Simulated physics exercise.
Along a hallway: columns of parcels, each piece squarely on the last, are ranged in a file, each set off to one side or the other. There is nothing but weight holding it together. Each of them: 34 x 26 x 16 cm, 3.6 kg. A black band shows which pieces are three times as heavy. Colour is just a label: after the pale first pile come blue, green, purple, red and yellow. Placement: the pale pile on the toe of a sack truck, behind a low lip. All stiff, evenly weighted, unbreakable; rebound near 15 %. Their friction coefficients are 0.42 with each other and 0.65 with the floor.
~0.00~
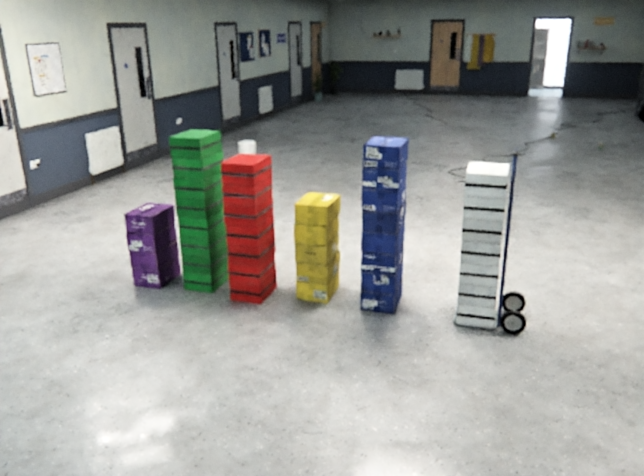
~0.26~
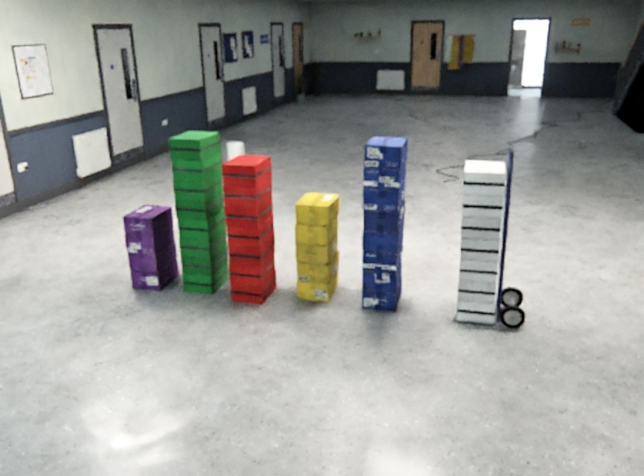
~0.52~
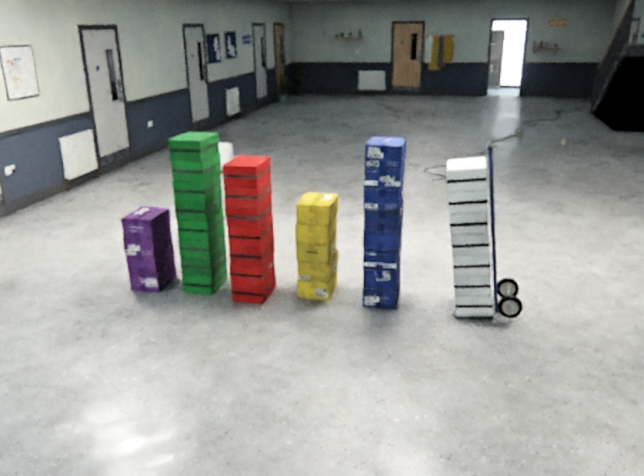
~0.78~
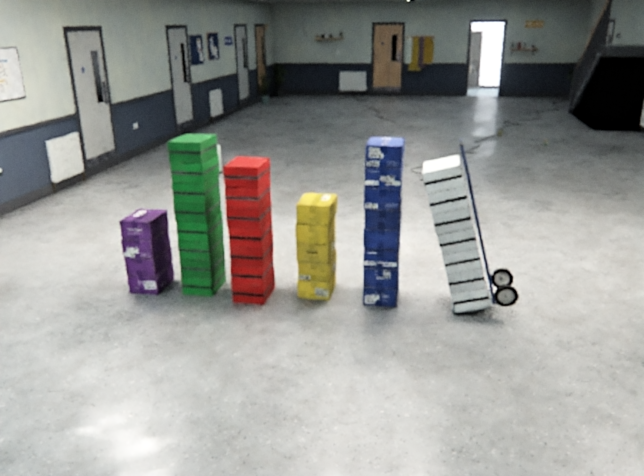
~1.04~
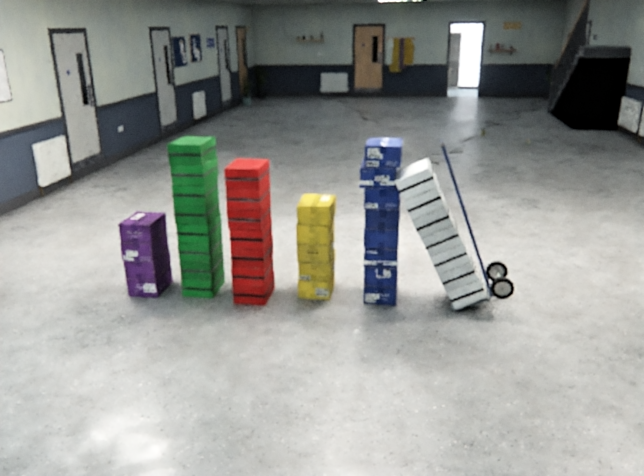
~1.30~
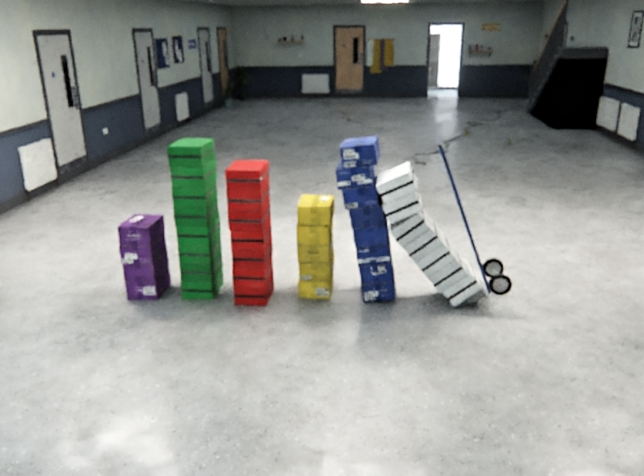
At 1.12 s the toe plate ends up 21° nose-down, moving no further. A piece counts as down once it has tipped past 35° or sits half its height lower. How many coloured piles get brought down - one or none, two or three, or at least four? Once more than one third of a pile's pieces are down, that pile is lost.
One or none.
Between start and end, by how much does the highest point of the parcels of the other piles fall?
Lower by close to 0 cm.
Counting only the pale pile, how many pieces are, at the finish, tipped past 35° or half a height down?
I count 7 of the pale pieces.
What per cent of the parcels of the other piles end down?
Near enough 15 per cent of them, I reckon.
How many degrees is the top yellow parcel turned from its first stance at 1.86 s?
I'd estimate close to 15°.
After 1.42 s, 7 of the pale pile down; none of the 32 other parcels down, 8 disturbed; top blue parcel leaning 15°.
After 1.58 s, 7 of the pale pile down; 1 of the 32 other parcels down; top blue parcel leaning 23°, 8 cm lower; top yellow parcel shifted 15 cm.
After 1.86 s, 7 of the pale pile down; 5 of the 32 other parcels down; top blue parcel leaning 17°, 16 cm lower; top yellow parcel leaning 14°.
At rest (2.5 s), 7 of the pale pile down; 5 of the 32 other parcels down; top blue parcel leaning 18°, 19 cm lower; top yellow parcel leaning 18°. Wrecked, blue. As the last picture would show them, middles, top blue parcel near (266, 174), top yellow parcel near (274, 212).
